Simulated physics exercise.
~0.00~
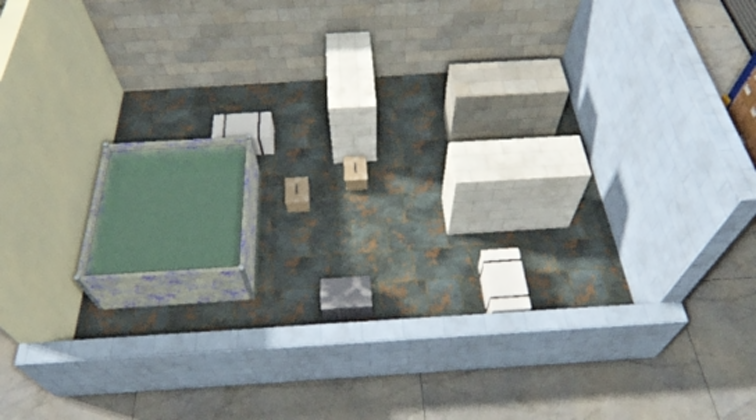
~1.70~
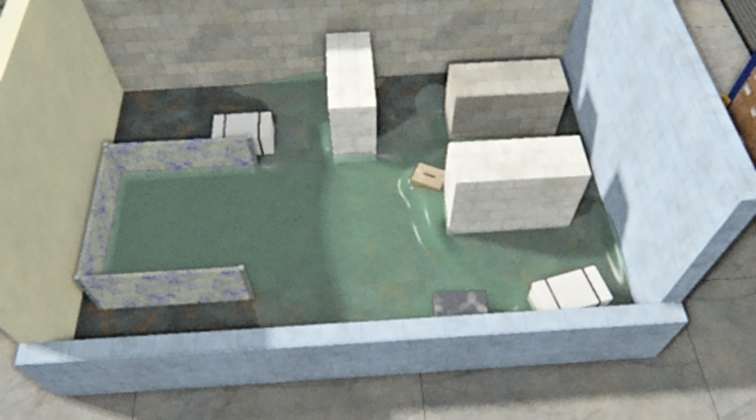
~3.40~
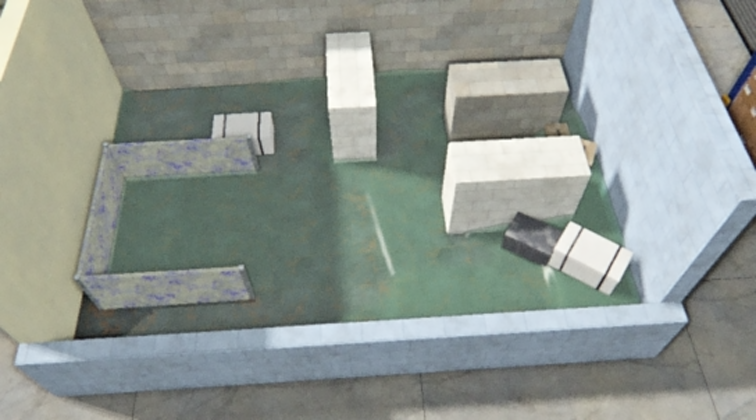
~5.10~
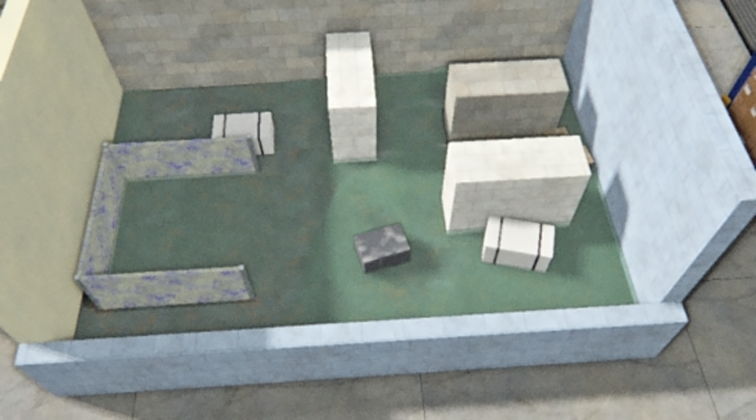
We see a walled floor with pale blocks and a tank of green water whose right side disappears as water spreads across, carrying small tan boxes, a dark box and a white one rightward, before the dark and white boxes drift back left and remain in the water.
